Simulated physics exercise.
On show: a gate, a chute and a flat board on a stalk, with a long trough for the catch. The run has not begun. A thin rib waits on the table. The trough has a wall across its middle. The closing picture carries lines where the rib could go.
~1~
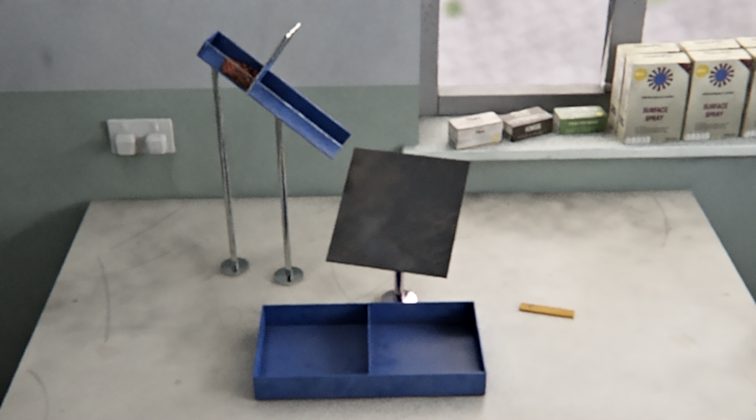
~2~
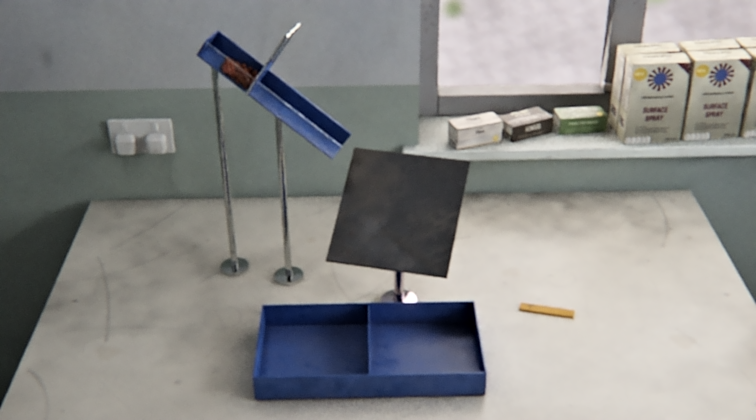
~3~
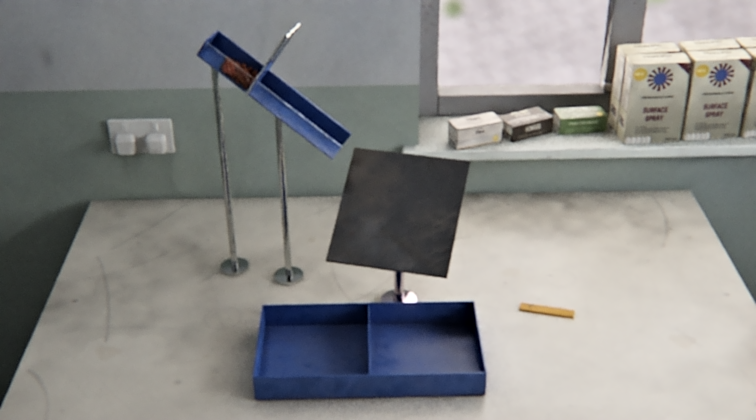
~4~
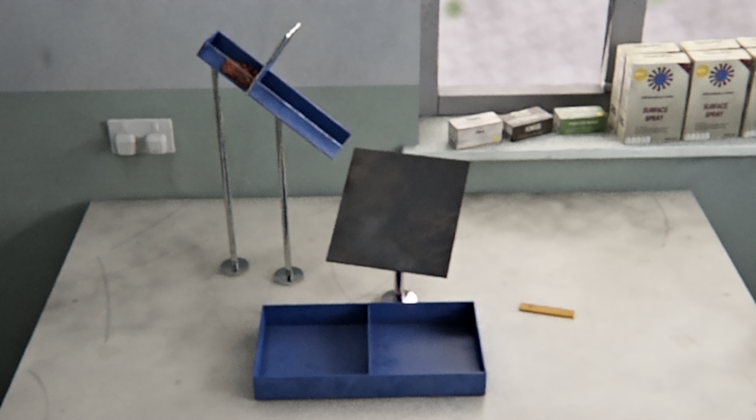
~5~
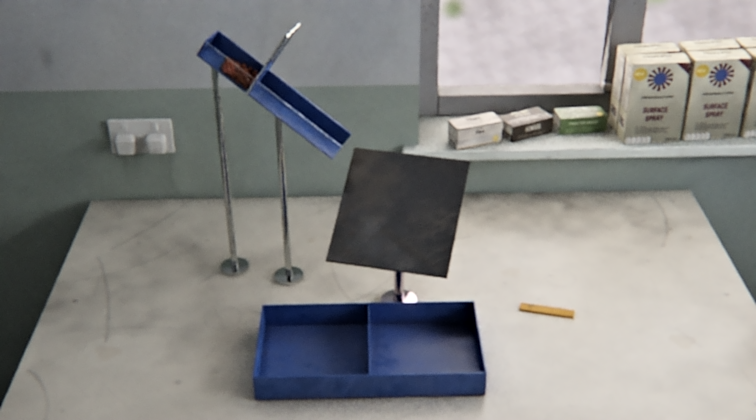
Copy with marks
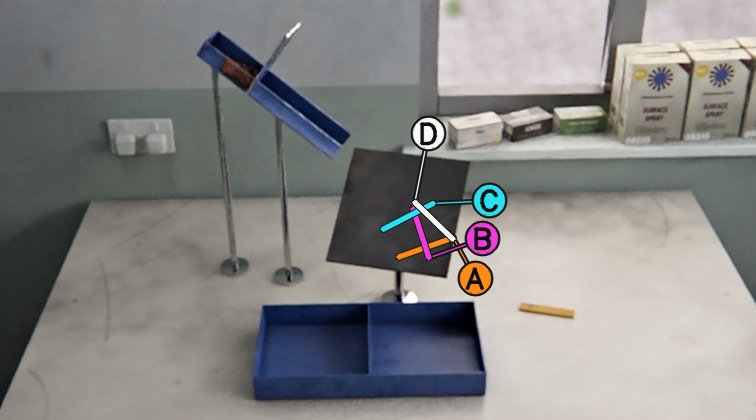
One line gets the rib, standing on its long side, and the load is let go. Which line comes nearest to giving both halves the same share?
Take A.
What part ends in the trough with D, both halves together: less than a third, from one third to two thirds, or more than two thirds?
Line D gives more than two thirds.
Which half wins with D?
Right.
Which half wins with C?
The left half.
On the marked copy, line A from (453, 237) to (398, 257); line B from (413, 208) to (428, 257); line C from (433, 203) to (383, 229); line D from (414, 202) to (452, 239).
If A is chosen, of what is caught, about a third in the left half, about two thirds in the right.
If B is chosen, of what is caught, a small part in the left half, nearly all in the right.
If C is chosen, of what is caught, nearly all in the left half, a small part in the right.
If D is chosen, of what is caught, a small part in the left half, nearly all in the right.
